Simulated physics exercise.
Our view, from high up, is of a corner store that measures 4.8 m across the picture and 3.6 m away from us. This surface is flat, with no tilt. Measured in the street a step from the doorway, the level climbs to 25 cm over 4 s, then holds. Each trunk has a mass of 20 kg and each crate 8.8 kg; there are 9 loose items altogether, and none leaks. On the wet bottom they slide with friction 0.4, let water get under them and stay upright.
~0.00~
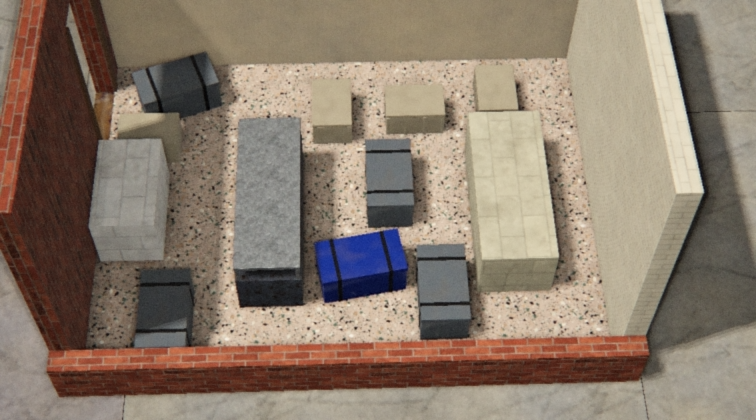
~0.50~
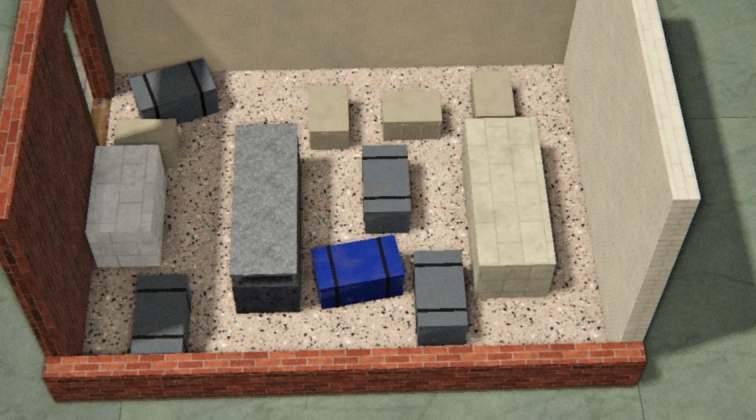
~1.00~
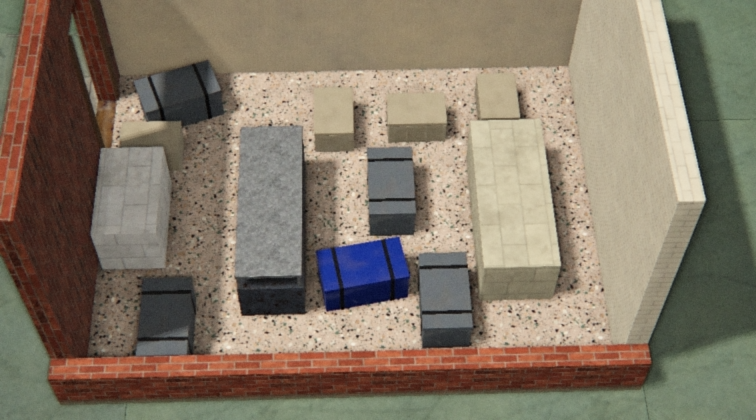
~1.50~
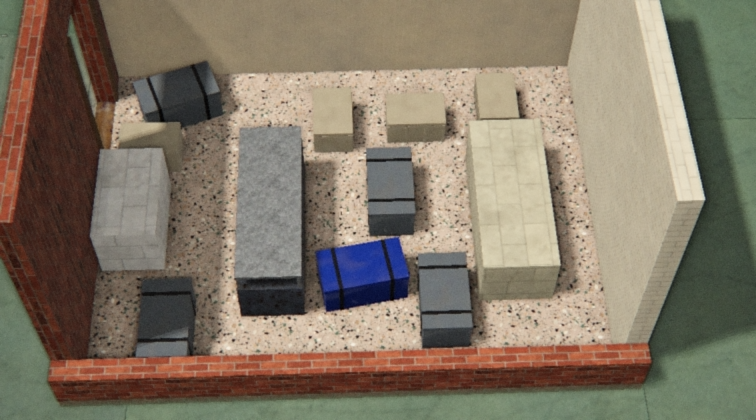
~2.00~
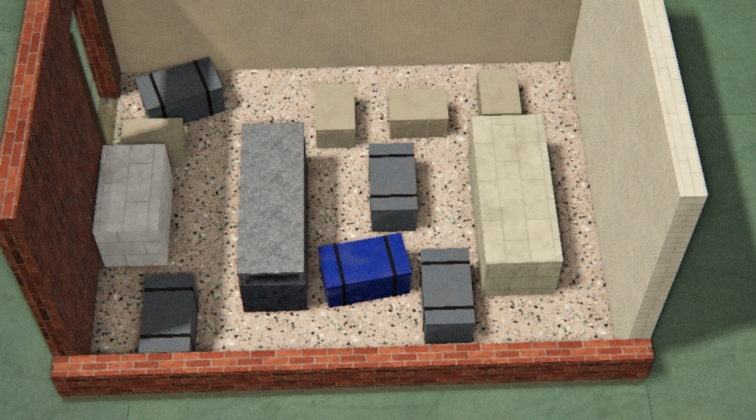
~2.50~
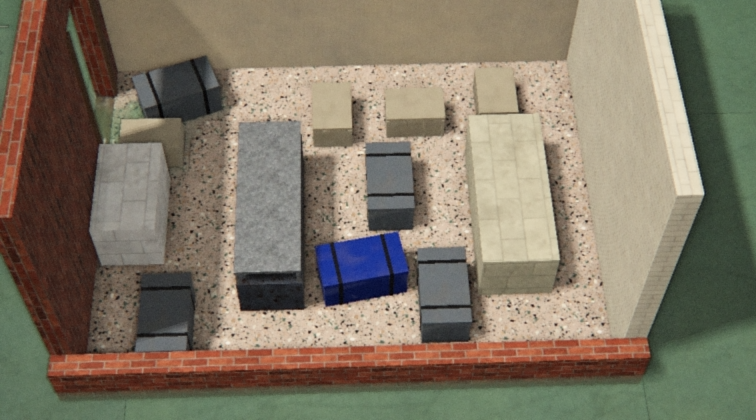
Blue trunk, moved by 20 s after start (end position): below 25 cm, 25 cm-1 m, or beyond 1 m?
Expect it to be pushed part of a metre.
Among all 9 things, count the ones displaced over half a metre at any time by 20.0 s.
9 in all.
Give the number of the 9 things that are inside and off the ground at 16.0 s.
The number is 9.
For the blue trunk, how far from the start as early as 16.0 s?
Displacement by then near 60 cm.
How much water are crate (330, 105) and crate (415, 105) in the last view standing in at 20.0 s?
Some 18 cm at the first, some 21 cm at the second.
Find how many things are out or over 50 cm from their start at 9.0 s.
The count is 6.
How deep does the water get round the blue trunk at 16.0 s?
Around 11 cm.
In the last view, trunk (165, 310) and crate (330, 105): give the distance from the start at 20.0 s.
In turn: 60 cm, 100 cm.
After 4.0 s the blue trunk is near (362, 259), 0.0 m from its start, aground; 0 afloat.
After 9.0 s the blue trunk is near (348, 274), 0.2 m from its start, aground; 8 afloat.
After 16.0 s the blue trunk is near (336, 310), 0.6 m from its start, afloat; 9 afloat.
After 20.0 s the blue trunk is near (336, 307), 0.6 m from its start, afloat; 9 afloat.
